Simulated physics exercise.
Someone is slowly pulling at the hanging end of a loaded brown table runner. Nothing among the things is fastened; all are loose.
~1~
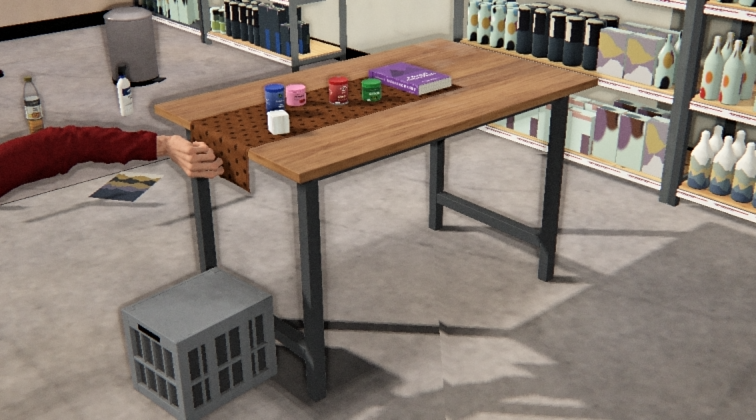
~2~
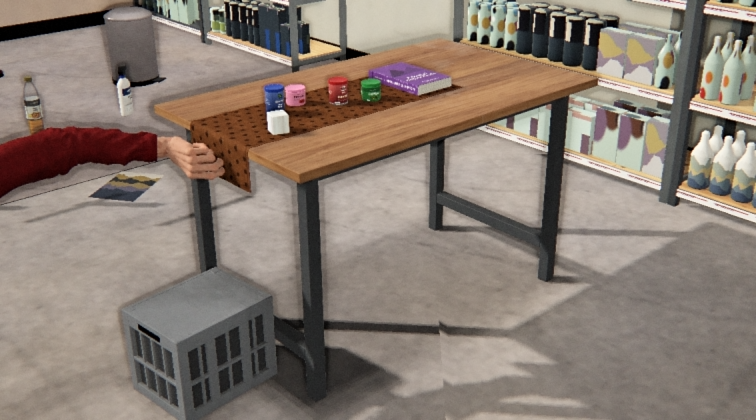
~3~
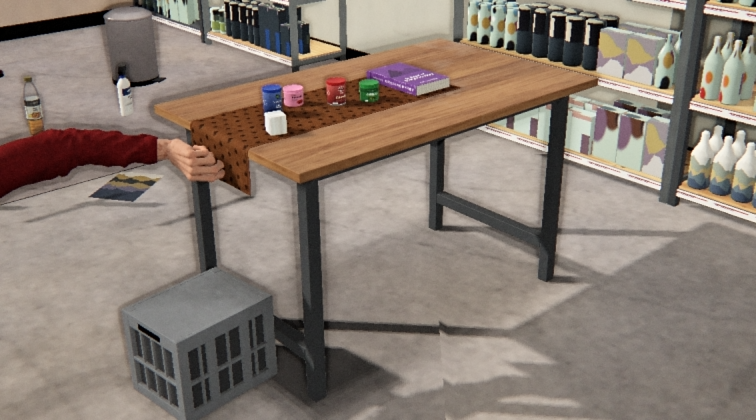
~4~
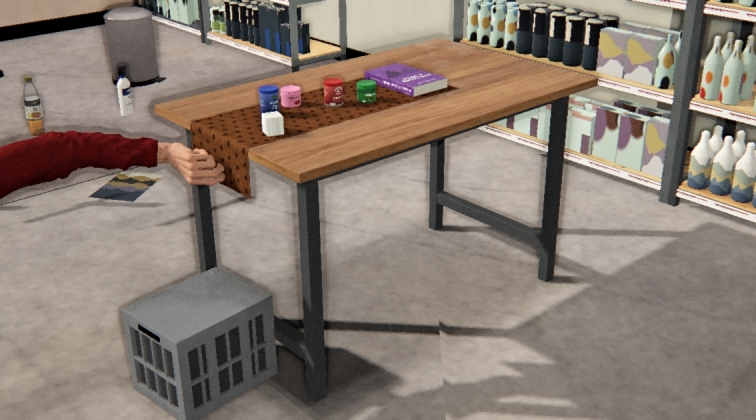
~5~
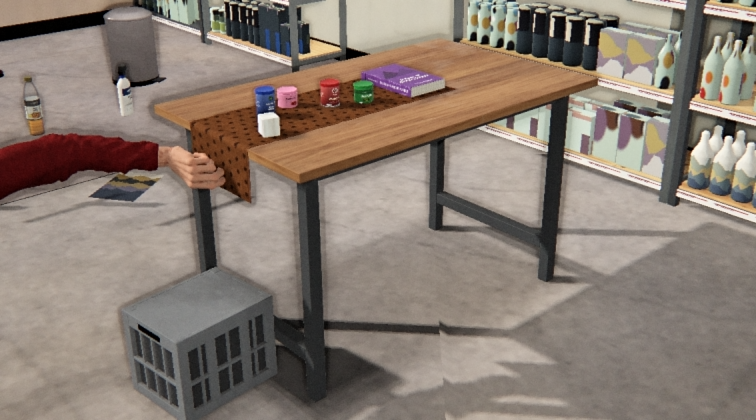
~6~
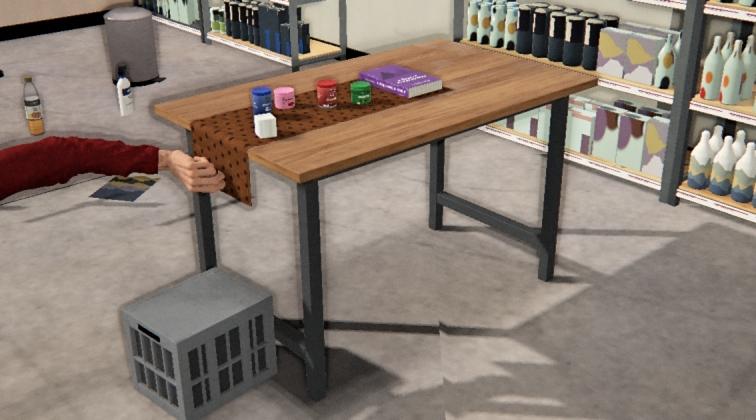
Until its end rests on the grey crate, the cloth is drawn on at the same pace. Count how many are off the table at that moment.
It sends three things down.
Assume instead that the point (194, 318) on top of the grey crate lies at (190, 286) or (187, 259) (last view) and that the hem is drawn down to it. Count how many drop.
Then 2, then 1.
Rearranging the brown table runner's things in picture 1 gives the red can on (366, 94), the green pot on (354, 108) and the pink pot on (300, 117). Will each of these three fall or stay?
The red can survives; the green pot does not fall; the pink pot drops off.
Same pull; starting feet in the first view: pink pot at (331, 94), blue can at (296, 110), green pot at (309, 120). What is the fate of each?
Pink pot safe, blue can lost, green pot lost.
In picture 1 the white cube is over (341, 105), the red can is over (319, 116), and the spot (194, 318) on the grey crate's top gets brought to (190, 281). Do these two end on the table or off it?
So the white cube stays there, and the red can stays there.
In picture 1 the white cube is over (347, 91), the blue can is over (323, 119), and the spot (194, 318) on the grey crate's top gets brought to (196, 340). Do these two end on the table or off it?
Outcome for the white cube: It stays. Outcome for the blue can: It is lost.
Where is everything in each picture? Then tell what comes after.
In the first frame, hem (251, 193); white cube (278, 113); blue can (274, 87); pink pot (296, 87); red can (338, 79); green pot (371, 81); top of the crate (194, 318).
In the second frame, hem (252, 193); white cube (278, 113).
In the third frame, hem (251, 195); blue can (272, 87).
In the fourth frame, hem (251, 199); pink pot (290, 88); top of the crate (194, 318).
In the fifth frame, hem (251, 203); red can (330, 82).
In the sixth frame, hem (252, 206); white cube (265, 117); blue can (261, 90); pink pot (284, 90); red can (327, 82); green pot (361, 84).
Soon after, hem near (224, 227); white cube gone.
After that, hem near (227, 270); white cube and blue can gone.
In the end, hem on the crate; white cube, blue can and pink pot gone. It carries off three.
